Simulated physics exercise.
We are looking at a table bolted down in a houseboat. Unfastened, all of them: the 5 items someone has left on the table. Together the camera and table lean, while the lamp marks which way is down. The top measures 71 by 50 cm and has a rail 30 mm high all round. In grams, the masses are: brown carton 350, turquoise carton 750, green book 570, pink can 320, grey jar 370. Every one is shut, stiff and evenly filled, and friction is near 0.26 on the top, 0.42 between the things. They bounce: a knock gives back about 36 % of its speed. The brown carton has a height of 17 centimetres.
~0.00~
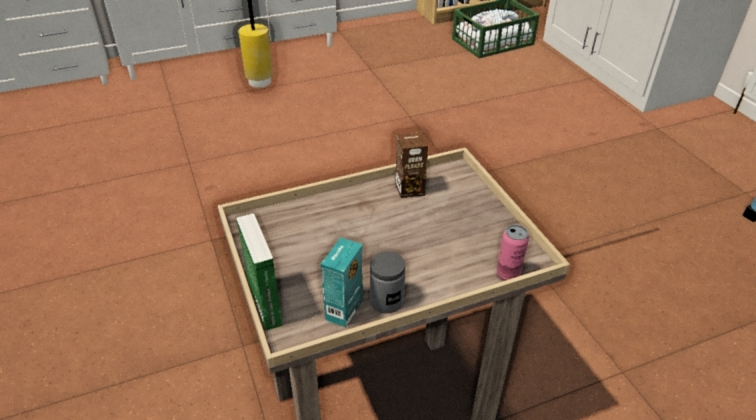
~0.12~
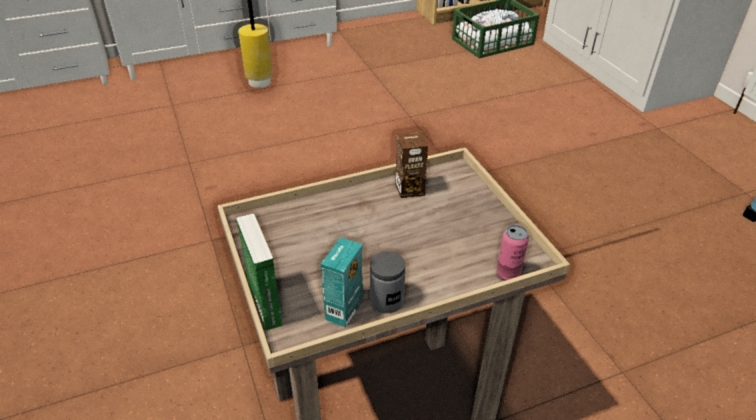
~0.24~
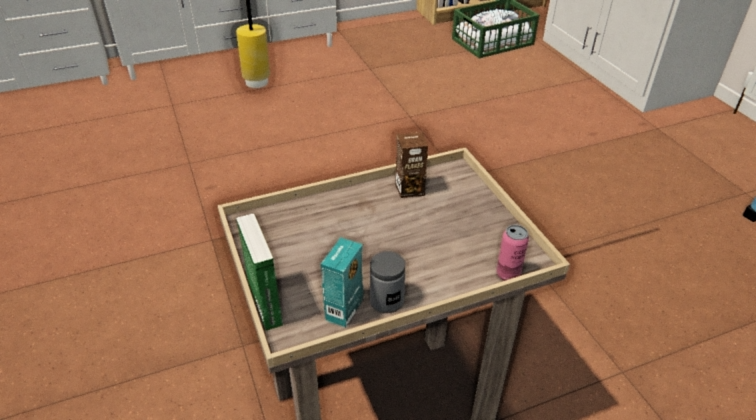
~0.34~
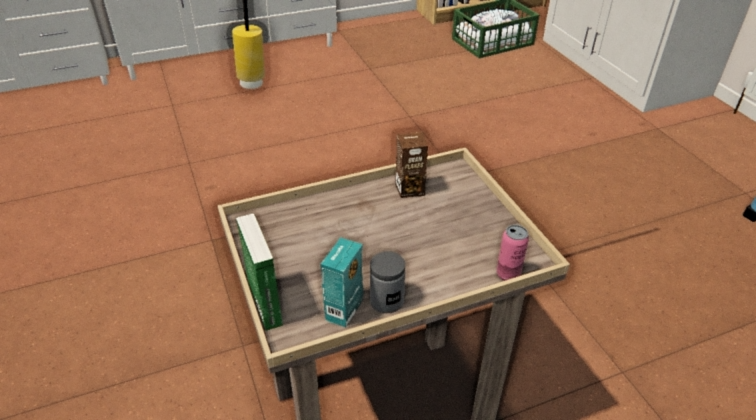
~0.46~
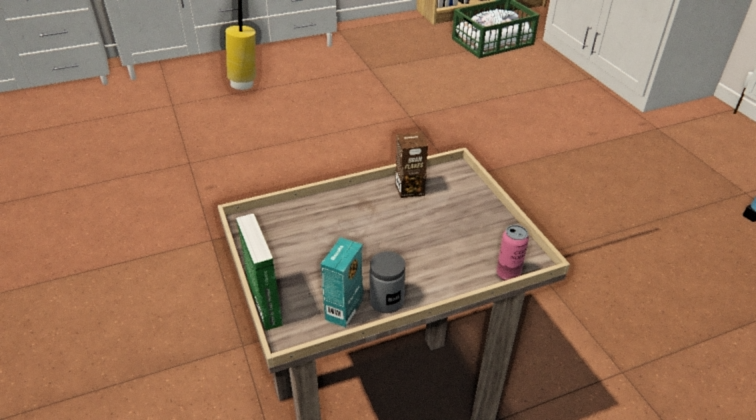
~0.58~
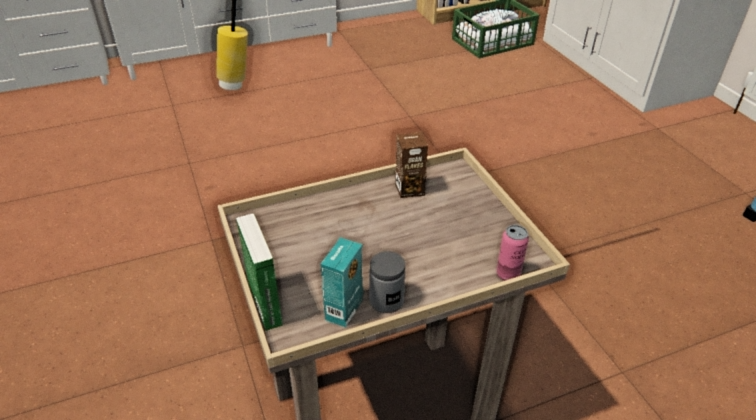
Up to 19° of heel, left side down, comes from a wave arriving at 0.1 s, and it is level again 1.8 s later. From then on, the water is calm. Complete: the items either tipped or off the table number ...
... exactly one.
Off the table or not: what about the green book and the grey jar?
Once it settles, the green book has gone out of bounds; as for the grey jar, it keeps within bounds.
After 1.28 s, heel 15°, left side down; green book now off the table; turquoise carton moved 9 cm near (303, 295); brown carton moved 9 cm near (381, 173).
After 1.58 s, heel 5°, left side down; brown carton moved 16 cm near (356, 179); turquoise carton moved 13 cm near (282, 299); pink can moved 15 cm.
In the end (2.4 s), off the table, green book; not toppled but over 5 cm from the start, brown carton, turquoise carton, pink can and grey jar. At the end, from the last picture's camera, brown carton near (355, 179), turquoise carton near (282, 299).
